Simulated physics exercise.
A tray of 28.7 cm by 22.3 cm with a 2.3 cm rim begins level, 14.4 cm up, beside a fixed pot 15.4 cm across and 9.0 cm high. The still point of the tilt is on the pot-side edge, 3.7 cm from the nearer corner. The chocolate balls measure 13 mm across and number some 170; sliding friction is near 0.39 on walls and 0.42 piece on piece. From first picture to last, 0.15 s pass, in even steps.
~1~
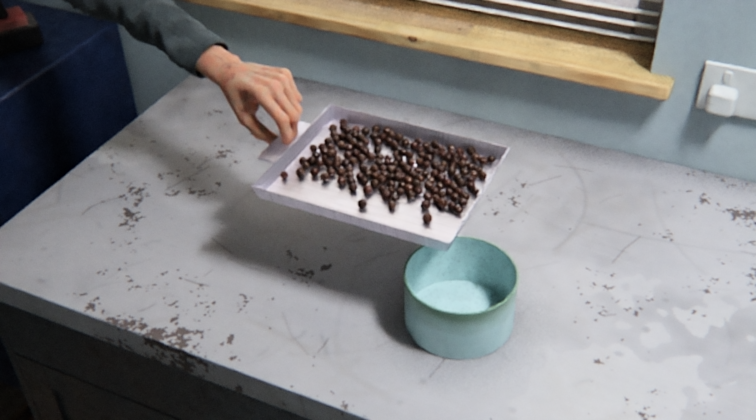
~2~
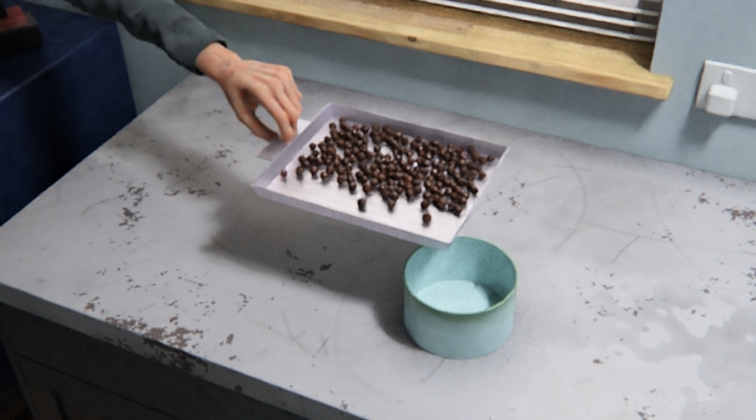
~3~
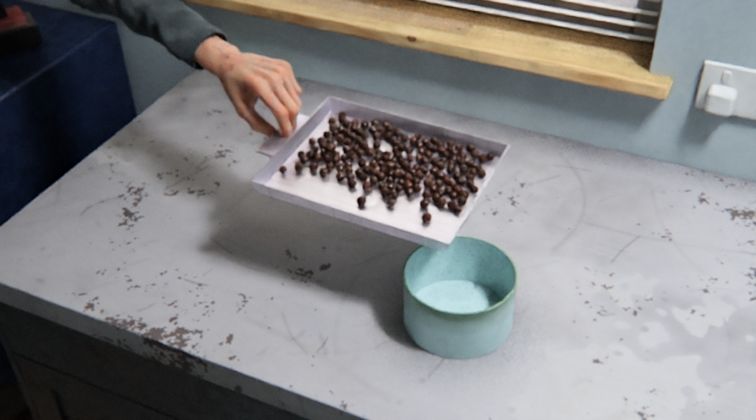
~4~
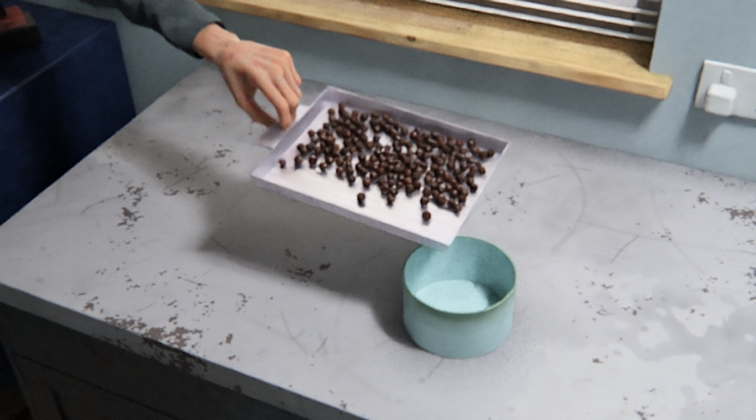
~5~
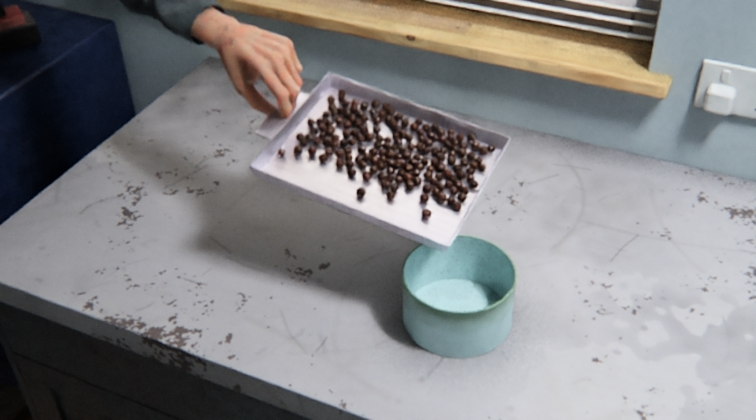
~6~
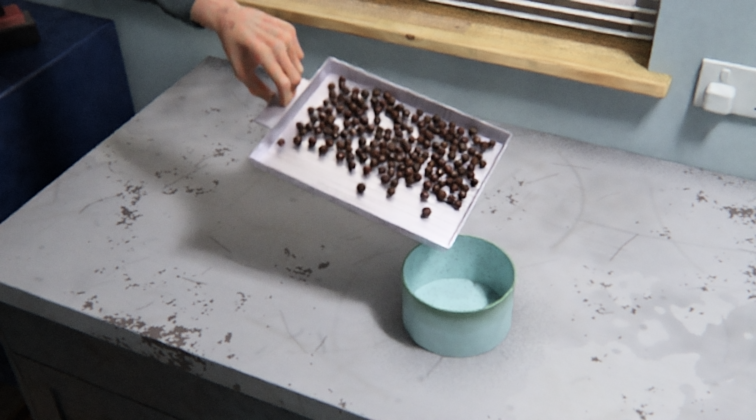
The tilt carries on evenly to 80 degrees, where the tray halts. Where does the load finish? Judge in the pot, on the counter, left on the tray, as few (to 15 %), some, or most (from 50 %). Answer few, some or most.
In the pot: Most; on the counter: Some; left on the tray: Few.
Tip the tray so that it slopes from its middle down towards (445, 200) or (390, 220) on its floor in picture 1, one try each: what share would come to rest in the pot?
Some 35 and 50 per cent.
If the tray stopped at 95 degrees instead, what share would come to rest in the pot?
It would be near 60 per cent.
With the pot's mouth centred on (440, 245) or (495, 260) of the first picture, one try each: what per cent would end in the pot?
About 0 and 30 per cent.
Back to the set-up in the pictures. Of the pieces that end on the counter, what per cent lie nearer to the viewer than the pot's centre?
Roughly 90 per cent.
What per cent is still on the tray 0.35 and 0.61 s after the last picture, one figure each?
About 100, 10.
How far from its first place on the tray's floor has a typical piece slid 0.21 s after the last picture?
Roughly 3 cm.
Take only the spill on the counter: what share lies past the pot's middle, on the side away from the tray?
Some 100 per cent.
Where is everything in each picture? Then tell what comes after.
The first frame shows tray tilt 0 degrees, front corners at (258, 185) and (447, 238); middle of the pieces at (395, 165); pot at (461, 273).
The second frame shows tray tilt 1 degrees, front corners at (258, 183) and (446, 238); middle of the pieces at (394, 164).
The third frame shows tray tilt 2 degrees, front corners at (257, 180) and (446, 239); middle of the pieces at (394, 161).
The fourth frame shows tray tilt 6 degrees, front corners at (256, 173) and (446, 240), lowest corner right front; middle of the pieces at (394, 155).
The fifth frame shows tray tilt 10 degrees, front corners at (256, 165) and (446, 241), lowest corner right front; middle of the pieces at (394, 148).
The sixth frame shows tray tilt 15 degrees, front corners at (255, 156) and (447, 242), lowest corner right front; middle of the pieces at (395, 141); pot at (459, 271).
Then, 0.21 s after the last picture, tilt 49 degrees; the tray holds 100 %, the pot 0 %.
Then, 0.35 s after the last picture, tilt 72 degrees; the tray holds 100 %, the pot 0 %.
Then, 0.61 s after the last picture, tilt 80 degrees; the tray holds 10 %, the pot 50 %.
In the end, pot 65 %, counter 35 %, tray 0 %.
